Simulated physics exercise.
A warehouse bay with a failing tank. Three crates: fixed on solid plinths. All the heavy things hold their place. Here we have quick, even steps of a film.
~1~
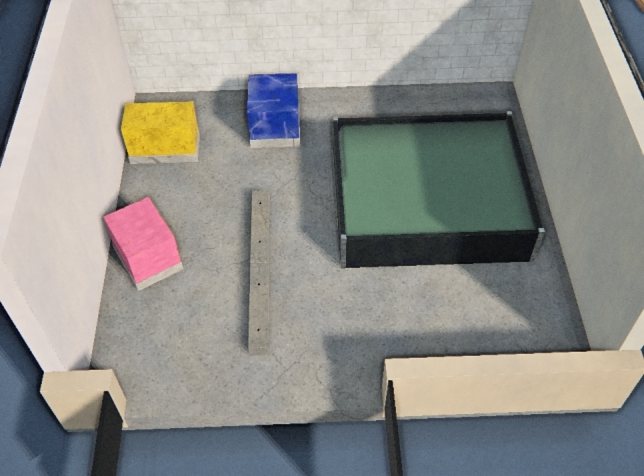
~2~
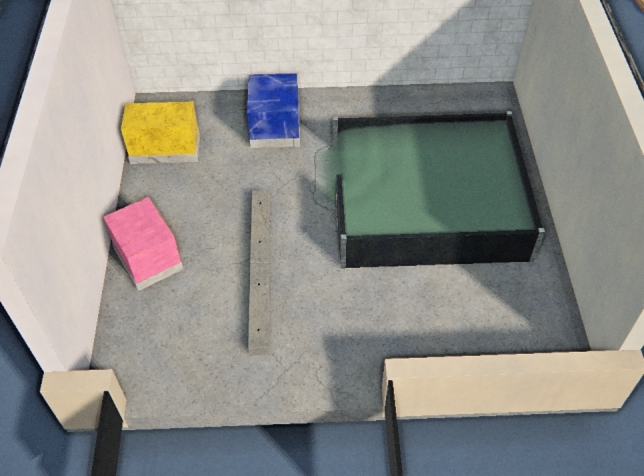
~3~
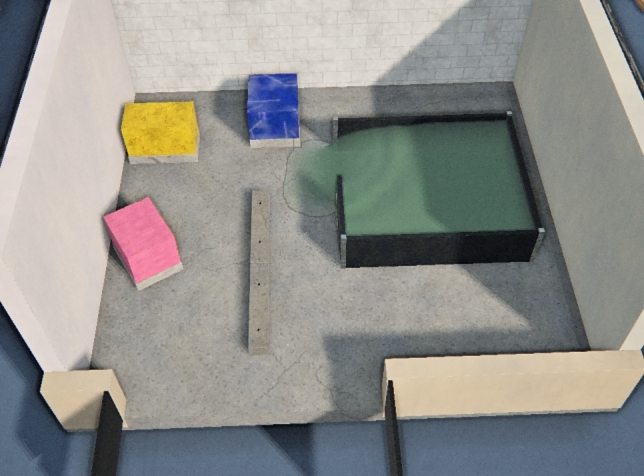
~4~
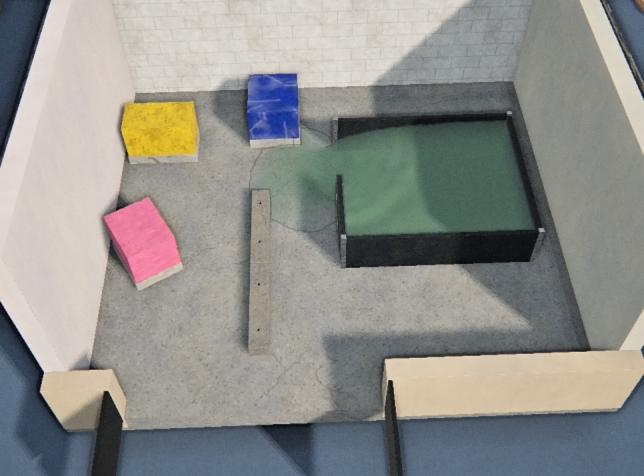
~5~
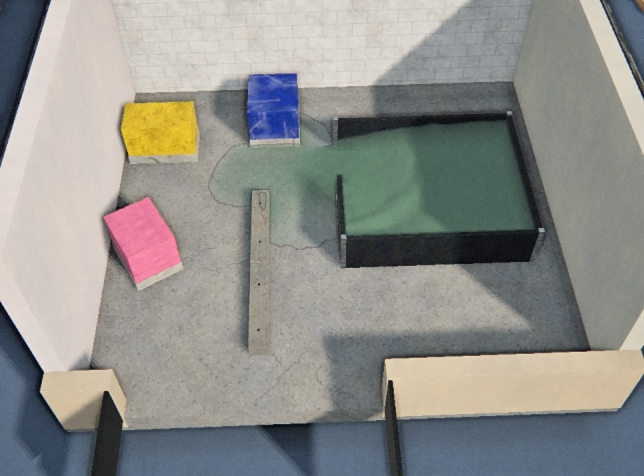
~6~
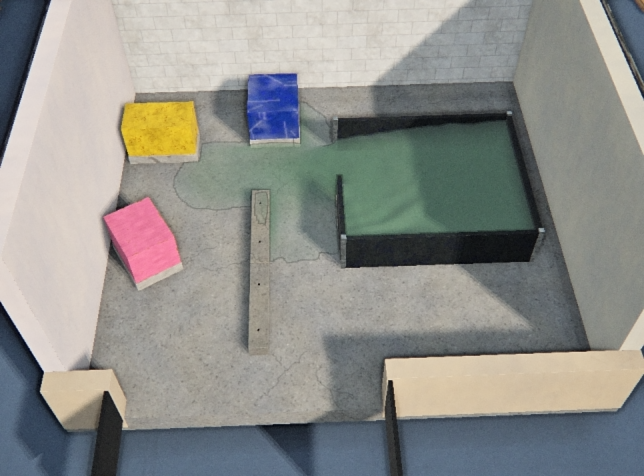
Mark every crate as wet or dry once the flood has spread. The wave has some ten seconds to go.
Pink crate: Wet, blue crate: Wet, yellow crate: Wet.
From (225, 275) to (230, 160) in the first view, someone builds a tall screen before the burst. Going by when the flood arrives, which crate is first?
That would be the blue one.
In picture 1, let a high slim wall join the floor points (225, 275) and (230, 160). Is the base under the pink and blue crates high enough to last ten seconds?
Pink: Untouched; blue: Reached.
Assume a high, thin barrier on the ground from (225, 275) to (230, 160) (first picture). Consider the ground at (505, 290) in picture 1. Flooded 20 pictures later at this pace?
Verdict: Dry.
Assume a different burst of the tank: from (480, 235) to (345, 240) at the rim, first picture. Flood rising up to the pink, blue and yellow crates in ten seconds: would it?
The pink crate stays untouched; the blue crate stays untouched; the yellow crate stays untouched.
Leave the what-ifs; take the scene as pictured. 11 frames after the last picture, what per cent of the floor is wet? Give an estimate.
It should be close to 40 %.
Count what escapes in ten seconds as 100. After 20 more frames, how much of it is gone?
I'd put it at 5 per cent.
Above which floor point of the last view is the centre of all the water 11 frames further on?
My pick is pixel (355, 195).
A moment on, water covers 25 % of the floor; the pink crate water round its plinth, the blue crate water round its plinth, the yellow crate water round its plinth.
Next, water covers 40 % of the floor; the pink crate water round its plinth, the blue crate water round its plinth, the yellow crate water round its plinth.
Then, water covers 60 % of the floor; the pink crate water round its plinth, the blue crate water round its plinth, the yellow crate water round its plinth.
Later, water covers 80 % of the floor; the pink crate water round its plinth, the blue crate water round its plinth, the yellow crate water round its plinth.
In the end, water covers 85 % of the floor; the pink crate was topped, the blue crate was topped, the yellow crate was topped.
